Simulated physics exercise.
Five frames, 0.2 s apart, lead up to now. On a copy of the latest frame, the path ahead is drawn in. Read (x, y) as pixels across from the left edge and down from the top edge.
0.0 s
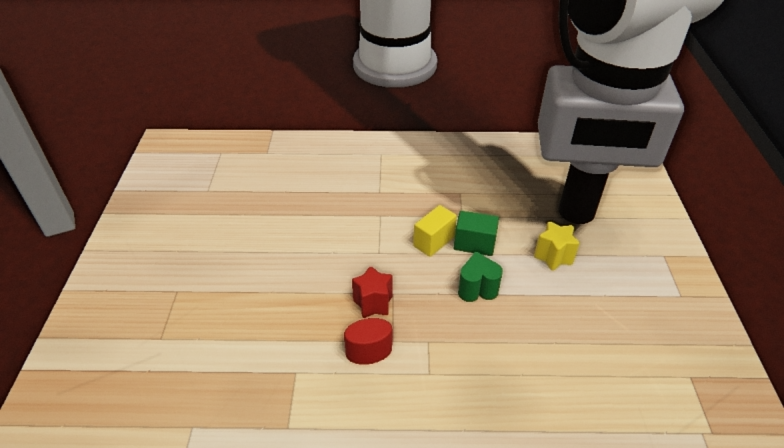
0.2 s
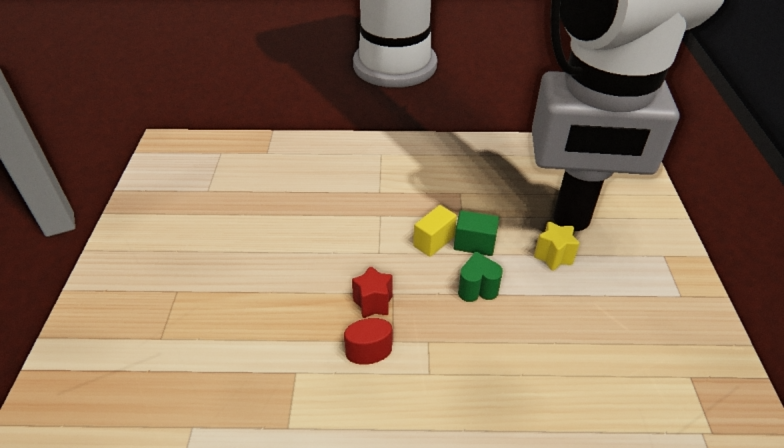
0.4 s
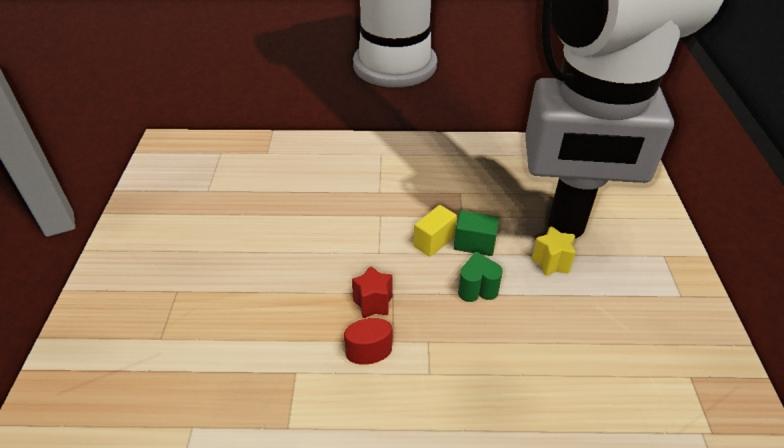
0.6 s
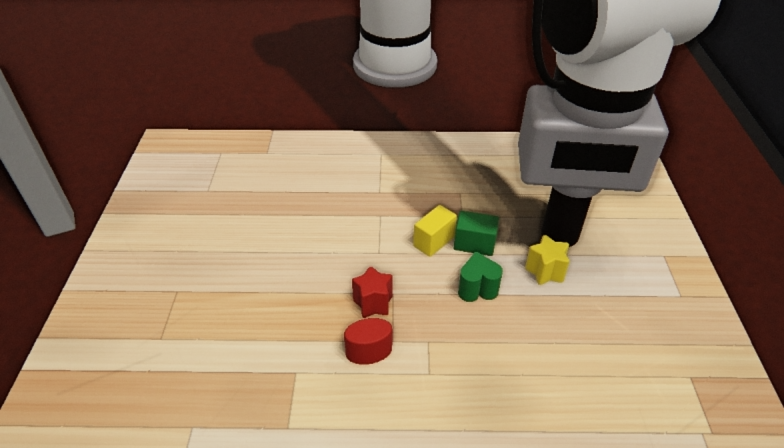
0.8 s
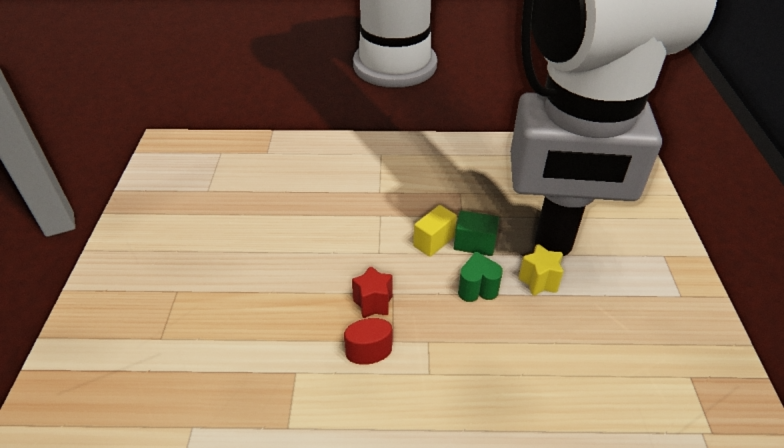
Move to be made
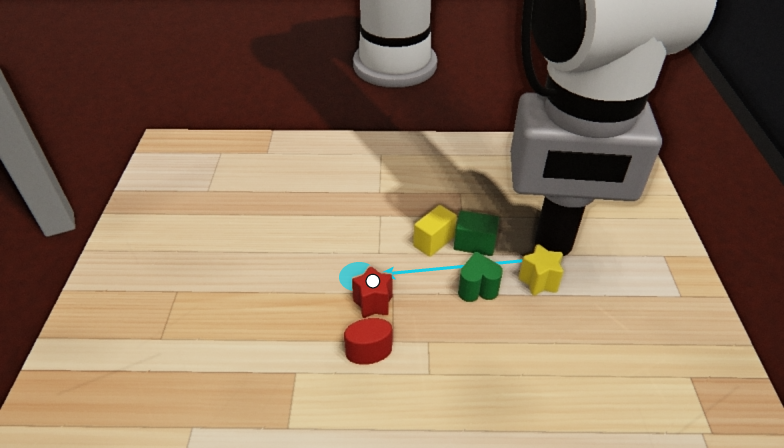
We see a robot arm above a wooden table holding red, yellow and green blocks. Its black stick moves toward the yellow star and pushes it a short way down and slightly left, while the other blocks stay still.
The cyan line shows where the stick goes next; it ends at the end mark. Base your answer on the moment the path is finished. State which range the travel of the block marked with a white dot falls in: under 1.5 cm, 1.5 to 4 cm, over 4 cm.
It moves less than 1.5 cm.
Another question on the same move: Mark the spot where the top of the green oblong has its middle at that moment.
Located at (454, 217).
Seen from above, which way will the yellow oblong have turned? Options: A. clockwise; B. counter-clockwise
The correct letter is B.
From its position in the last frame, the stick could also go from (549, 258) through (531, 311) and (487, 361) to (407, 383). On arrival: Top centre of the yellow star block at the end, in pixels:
I'd say the yellow star block ends with its top centre at (472, 384).
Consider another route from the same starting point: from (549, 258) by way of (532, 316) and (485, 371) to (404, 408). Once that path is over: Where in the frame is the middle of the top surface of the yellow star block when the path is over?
Somewhere near (460, 408).
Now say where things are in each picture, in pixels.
Tip of the stick (577, 212), middles of tops, red star block (373, 281), yellow oblong (436, 219), green oblong (478, 221), green heart (481, 268), yellow star block (560, 234), in the first frame.
Stick (571, 219), nothing pushed, in the second frame.
Stick (566, 227), yellow star block (558, 240), in the third frame.
Stick (560, 235), yellow star block (552, 249), in the fourth frame.
Stick (553, 244), red star block (373, 281), yellow oblong (436, 219), green oblong (478, 221), green heart (481, 268), yellow star block (545, 259), in the fifth frame.
The line goes in a line from (549, 258) to (358, 276); the dot is on the red star block.
On the path given first. One third of the way, stick (489, 250); yellow oblong (429, 215), turned 30° anticlockwise; green oblong (465, 218), turned 35° clockwise; yellow star block (531, 265), turned 45° anticlockwise.
Two thirds of the way, stick (422, 256); yellow oblong (426, 213), turned 40° anticlockwise; green oblong (454, 217), turned 75° clockwise; green heart (465, 272), turned 65° anticlockwise; yellow star block (531, 265), turned 45° anticlockwise.
At the end, stick (357, 262); red star block (365, 282), turned 35° anticlockwise; yellow oblong (426, 213), turned 40° anticlockwise; green oblong (454, 217), turned 75° clockwise; green heart (465, 272), turned 65° anticlockwise; yellow star block (531, 265), turned 45° anticlockwise.
